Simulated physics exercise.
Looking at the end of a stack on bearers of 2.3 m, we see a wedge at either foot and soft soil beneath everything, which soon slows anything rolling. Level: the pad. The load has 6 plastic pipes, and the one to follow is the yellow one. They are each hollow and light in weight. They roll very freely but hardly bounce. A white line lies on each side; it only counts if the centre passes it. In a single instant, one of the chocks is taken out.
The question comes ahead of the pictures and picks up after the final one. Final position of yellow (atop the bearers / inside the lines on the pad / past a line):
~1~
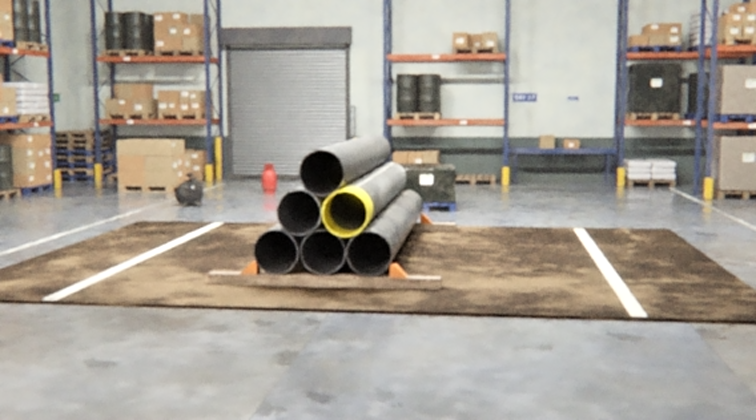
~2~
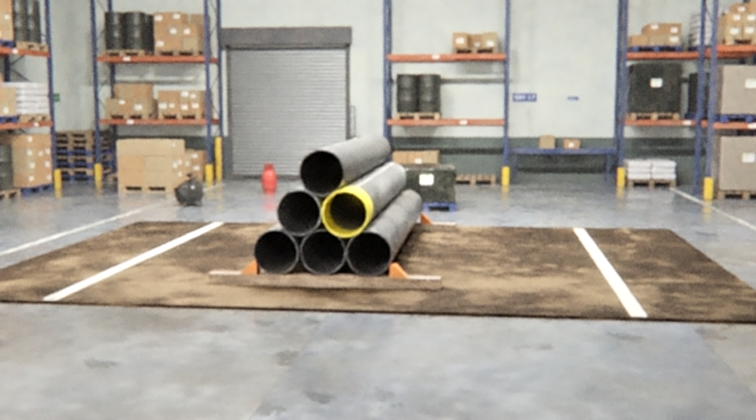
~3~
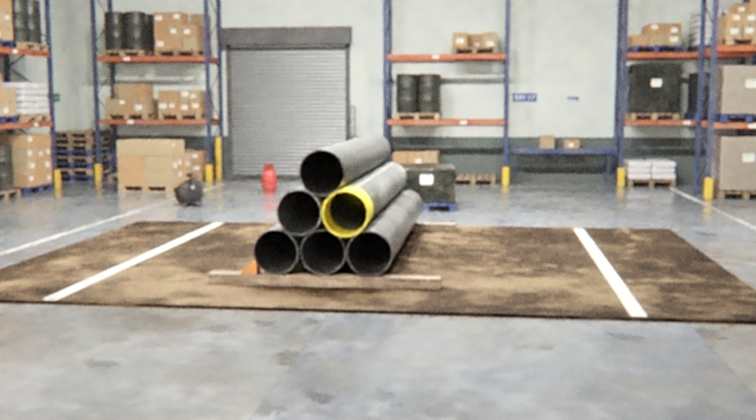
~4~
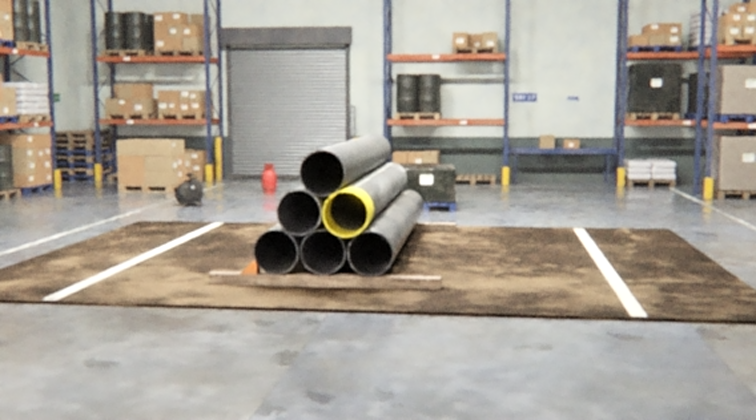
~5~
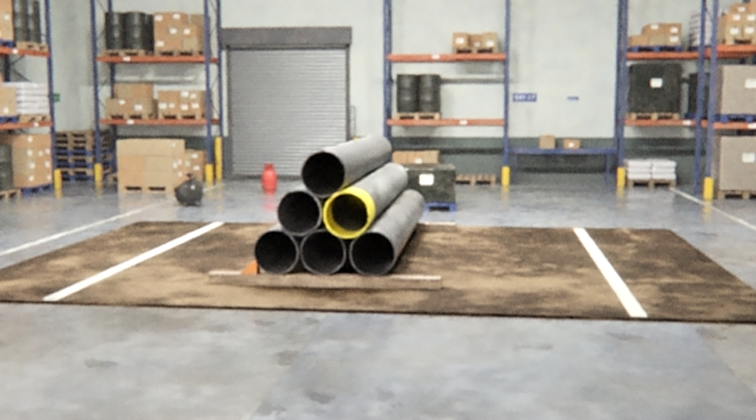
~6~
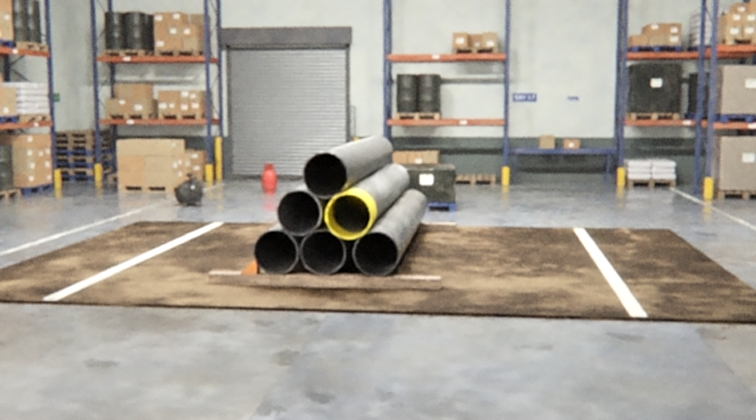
Final position: Inside the lines on the pad.
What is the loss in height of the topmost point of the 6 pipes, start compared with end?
40 cm.
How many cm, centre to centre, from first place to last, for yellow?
The yellow one shifted 180.
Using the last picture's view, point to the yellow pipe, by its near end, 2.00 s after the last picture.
(383, 254), more or less.
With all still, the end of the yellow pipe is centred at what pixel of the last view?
You'll find it at roughly (522, 269) in the final picture.
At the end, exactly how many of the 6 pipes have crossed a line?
I count 0 altogether.
Another 0.9 s on from the last picture, yellow is on the bearers, 70 cm from the bearers' right end; 0 of 6 have crossed.
Another 2.0 s on from the last picture, yellow is on the bearers, 55 cm from the bearers' right end, rolling right; 0 of 6 have crossed.
Another 3.3 s on from the last picture, yellow is off the bearers, 165 cm short of the right line, rolling right; 0 of 6 have crossed.
In the end (4.6 s after the last picture), yellow is off the bearers, 95 cm short of the right line; 0 of 6 have crossed.
